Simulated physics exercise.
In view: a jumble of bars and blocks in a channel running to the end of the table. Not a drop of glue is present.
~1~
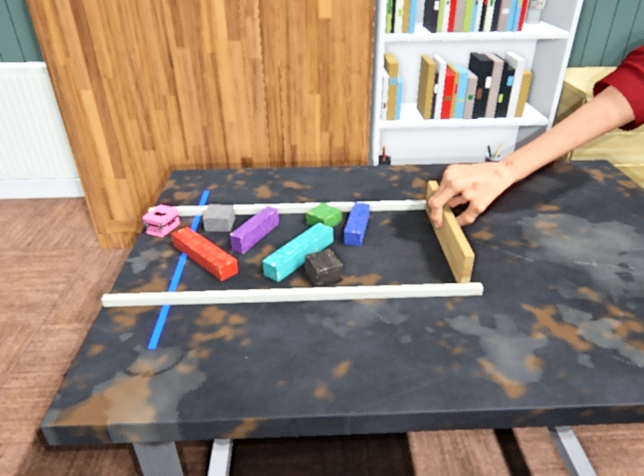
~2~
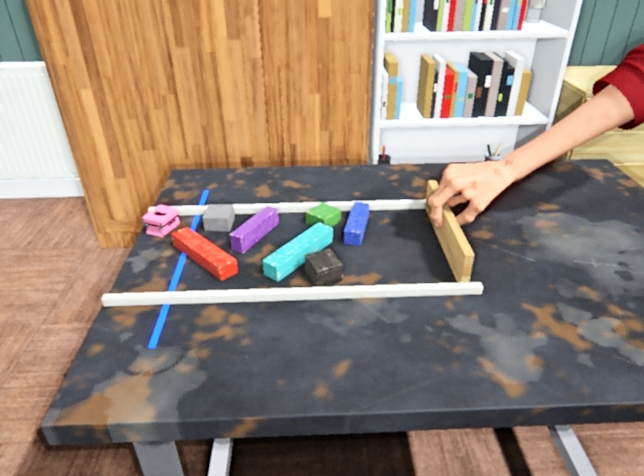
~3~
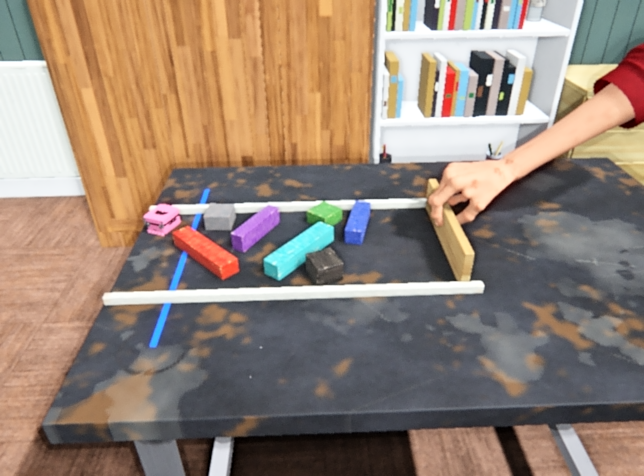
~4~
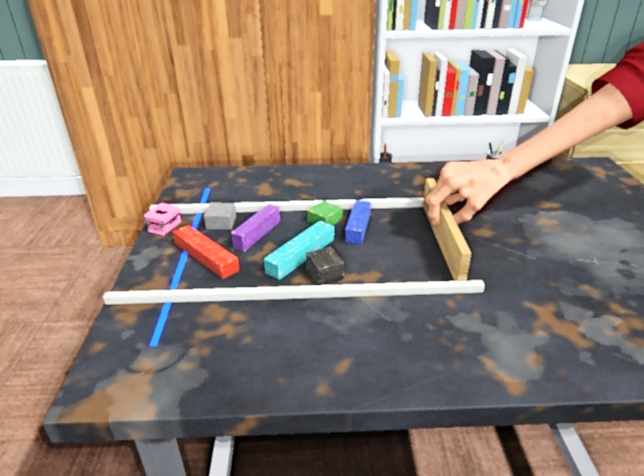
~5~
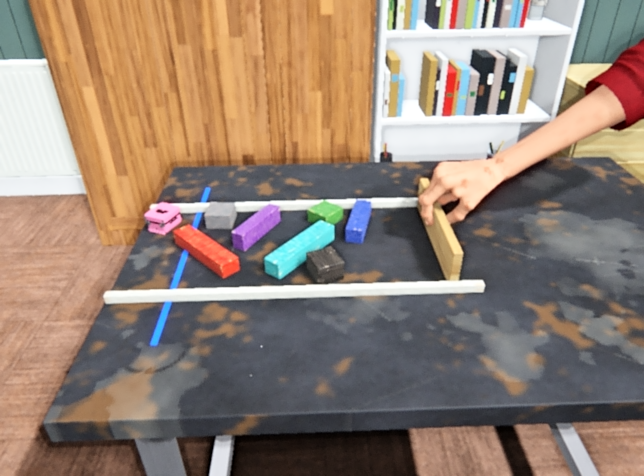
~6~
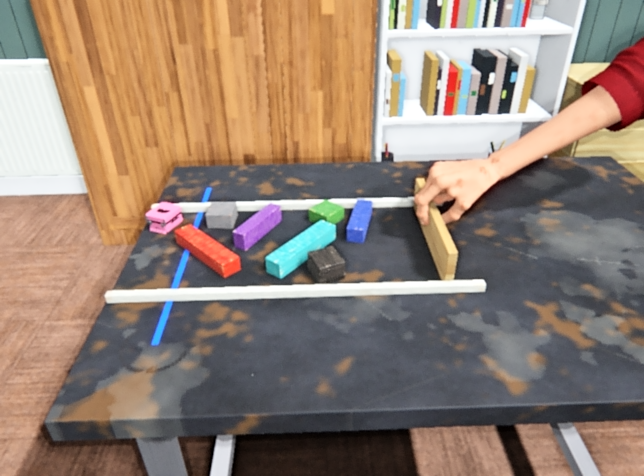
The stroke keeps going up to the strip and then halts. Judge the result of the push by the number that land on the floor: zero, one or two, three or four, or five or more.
So the push knocks three or four off, going by the tape.
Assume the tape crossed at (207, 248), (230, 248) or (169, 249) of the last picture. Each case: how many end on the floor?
In order, the counts are 1, 0 and 4.
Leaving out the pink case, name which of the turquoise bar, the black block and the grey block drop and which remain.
Well, the turquoise bar is left in place, the black block is left in place and the grey block topples off.
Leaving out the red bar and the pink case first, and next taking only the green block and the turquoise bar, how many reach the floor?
The count is 1 in one try and 1 in the other, in that order.
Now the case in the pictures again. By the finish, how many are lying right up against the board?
Tally at the end: 2.
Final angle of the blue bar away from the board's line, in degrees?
The angle comes out near 0 degrees.
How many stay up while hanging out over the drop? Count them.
That'd be 1.
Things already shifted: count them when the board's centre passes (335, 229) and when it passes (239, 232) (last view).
By then 4, and 8.
Soon after, none off yet; pink case at rest near (165, 218); red bar at rest near (206, 249); grey block at rest near (222, 215).
After that, none off yet; pink case displaced about its own width near (141, 220); red bar displaced a little near (159, 250); grey block displaced well along near (167, 216).
In the end, the number that fall off is three or four; gone, grey block, red bar and pink case.
